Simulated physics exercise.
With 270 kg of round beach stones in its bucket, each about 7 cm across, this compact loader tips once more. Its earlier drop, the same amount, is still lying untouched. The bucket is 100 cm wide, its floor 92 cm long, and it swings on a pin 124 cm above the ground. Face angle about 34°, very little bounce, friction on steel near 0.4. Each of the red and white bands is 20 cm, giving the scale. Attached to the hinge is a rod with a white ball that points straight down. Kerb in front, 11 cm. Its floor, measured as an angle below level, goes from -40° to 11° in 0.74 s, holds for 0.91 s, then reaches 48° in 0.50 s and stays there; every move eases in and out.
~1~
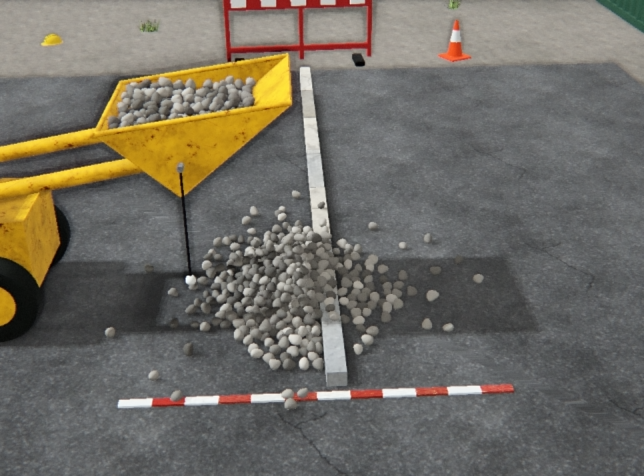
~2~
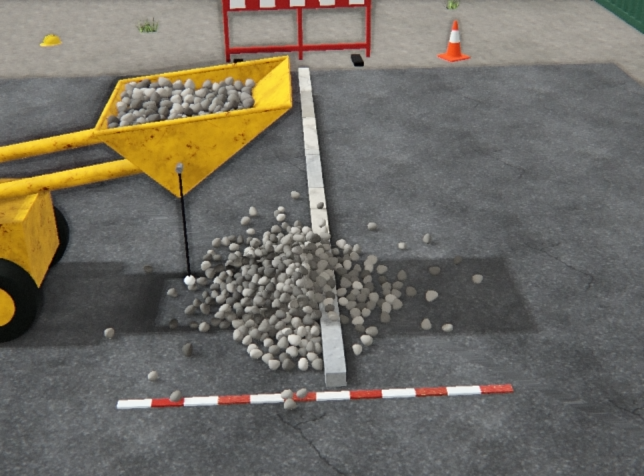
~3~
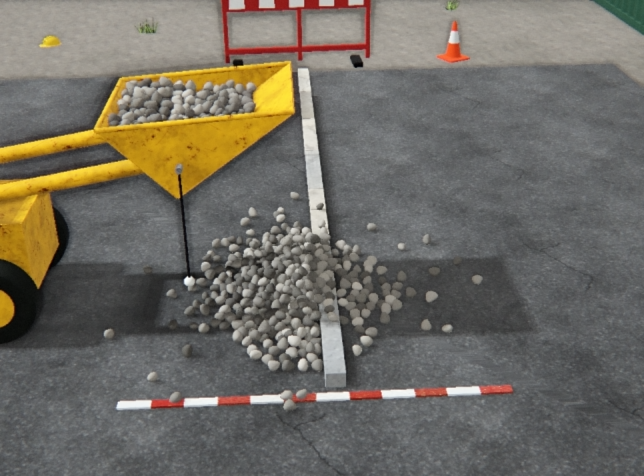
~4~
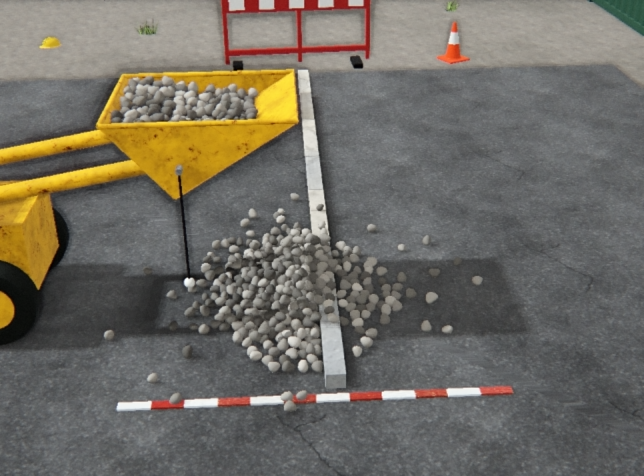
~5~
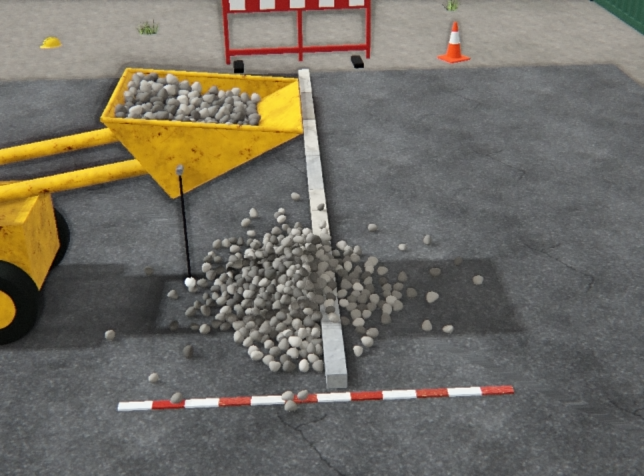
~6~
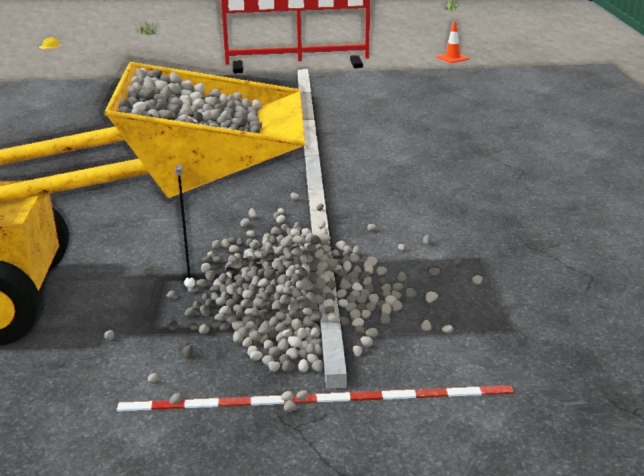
On grey tarmac, a yellow loader's stone-filled bucket tilts slightly forward above a still stone pile.
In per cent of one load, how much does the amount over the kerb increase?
About 53 per cent.
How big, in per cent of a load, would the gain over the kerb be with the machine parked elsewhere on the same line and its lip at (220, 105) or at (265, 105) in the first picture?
About 10 per cent for the first, 35 per cent for the second.
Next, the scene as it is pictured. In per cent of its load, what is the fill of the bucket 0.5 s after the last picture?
Held: Around 100 % of the load.
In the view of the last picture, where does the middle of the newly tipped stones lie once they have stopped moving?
Middle: Approx. (337, 277) px.
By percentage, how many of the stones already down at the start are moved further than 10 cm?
I'd say roughly 10 per cent of them.
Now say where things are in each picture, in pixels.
In the first frame, the bucket is at -40°, its lip at (291, 103); the top of the load is at (188, 88). The earlier load is highest near (307, 263), 21 cm above ground level, 88 % on this side of the kerb, 12 % over the kerb.
The second frame shows lip at (291, 105), floor tilted -39°, highest stones at (167, 89).
In the third frame, the bucket is at -36°, its lip at (294, 112); the top of the load is at (146, 91).
In the fourth frame, the bucket is at -32°, its lip at (298, 121); the top of the load is at (143, 88).
In the fifth frame, the bucket is at -27°, its lip at (302, 131); the top of the load is at (140, 84).
The sixth frame shows lip at (305, 144), floor tilted -21°, highest stones at (143, 80).
Then, 0.2 s after the last picture the floor is at 3°; in per cent of one load, 100 in the bucket, 88 on this side of the kerb, 12 over the kerb; the foremost stones are at (438, 280).
Then, 0.5 s after the last picture the floor is at 11°; in per cent of one load, 100 in the bucket, 88 on this side of the kerb, 12 over the kerb; the foremost stones are at (438, 280).
Then, 2.3 s after the last picture the floor is at 48°; in per cent of one load, 0 in the bucket, 142 on this side of the kerb, 58 over the kerb; the foremost stones are at (471, 278).
Then, 4.8 s after the last picture the floor is at 48°; in per cent of one load, 0 in the bucket, 135 on this side of the kerb, 65 over the kerb; the foremost stones are at (471, 278). Net gain over the kerb, 53.
